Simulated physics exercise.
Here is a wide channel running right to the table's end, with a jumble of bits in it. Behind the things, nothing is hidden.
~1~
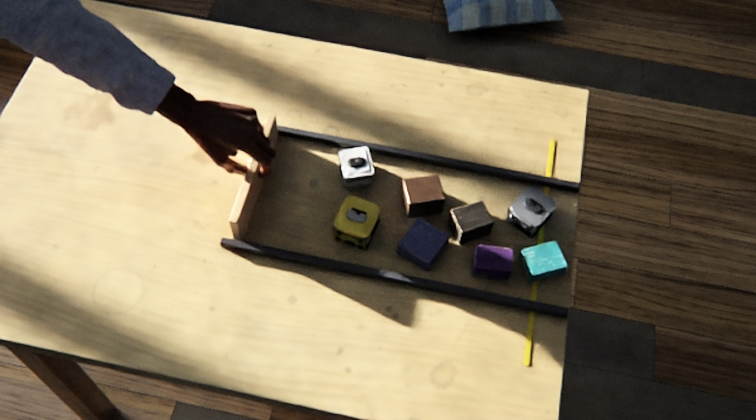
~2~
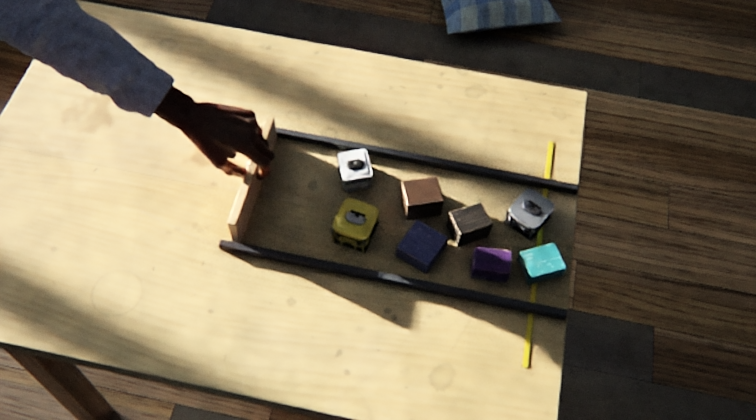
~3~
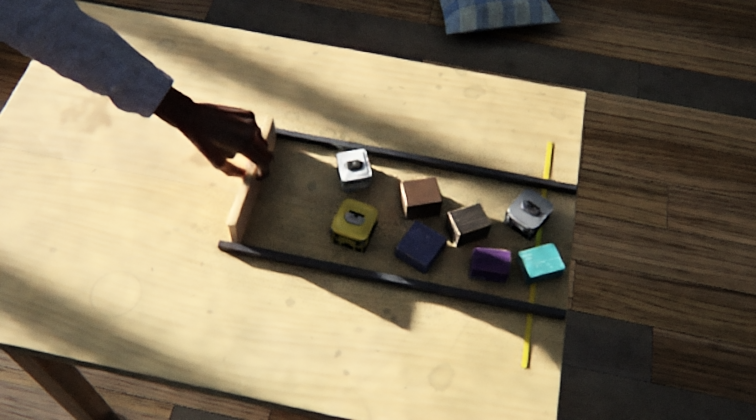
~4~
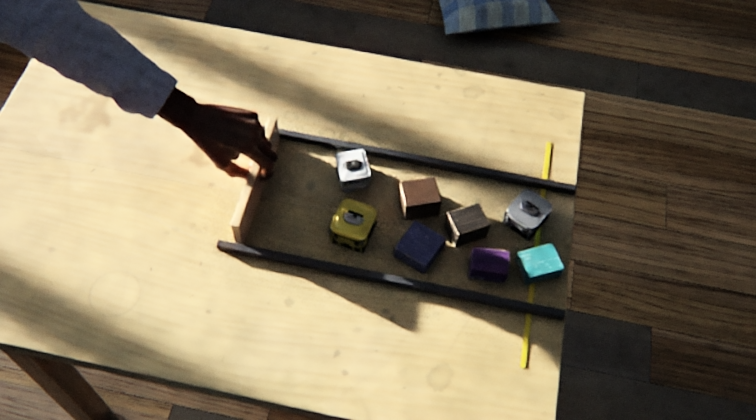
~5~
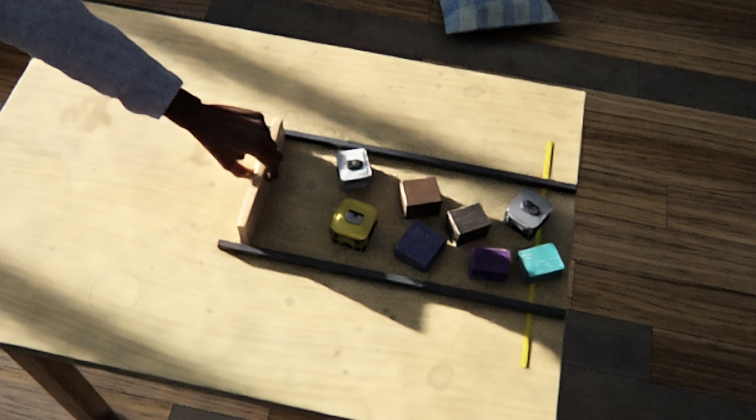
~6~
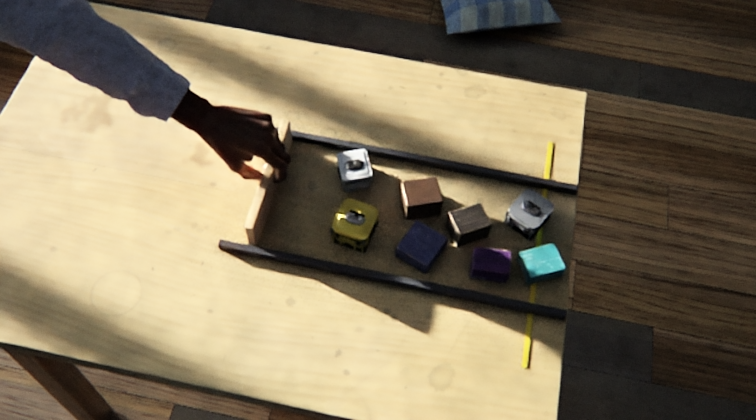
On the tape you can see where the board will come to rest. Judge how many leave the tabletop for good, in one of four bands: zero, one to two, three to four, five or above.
Spilled: More than four.
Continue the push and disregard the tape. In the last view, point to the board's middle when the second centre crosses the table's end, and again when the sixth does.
First roughly (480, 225), later roughly (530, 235).
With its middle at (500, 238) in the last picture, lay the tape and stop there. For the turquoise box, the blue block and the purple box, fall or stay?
So the turquoise box slips off, the blue block keeps its place and the purple box slips off.
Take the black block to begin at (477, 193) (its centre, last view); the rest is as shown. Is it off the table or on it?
Well, this time it drops away.
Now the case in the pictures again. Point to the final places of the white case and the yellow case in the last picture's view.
Reading them off: First (559, 208); then (560, 271).
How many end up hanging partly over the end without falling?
The overhang total is 1.
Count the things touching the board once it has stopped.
All in all, 2.
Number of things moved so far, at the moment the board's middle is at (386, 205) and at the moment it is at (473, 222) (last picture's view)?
First 5, after that 8.
Early on, none off yet; turquoise box at rest near (541, 264); grey case at rest near (529, 214); purple box at rest near (491, 265).
A while later, none off yet; turquoise box travelled about its own width near (567, 266); grey case travelled a little near (544, 214); purple box travelled about its own width near (538, 286).
Finally, the number that fall off is five or more; lost, brown block, blue block, black block, purple box, grey case and turquoise box.
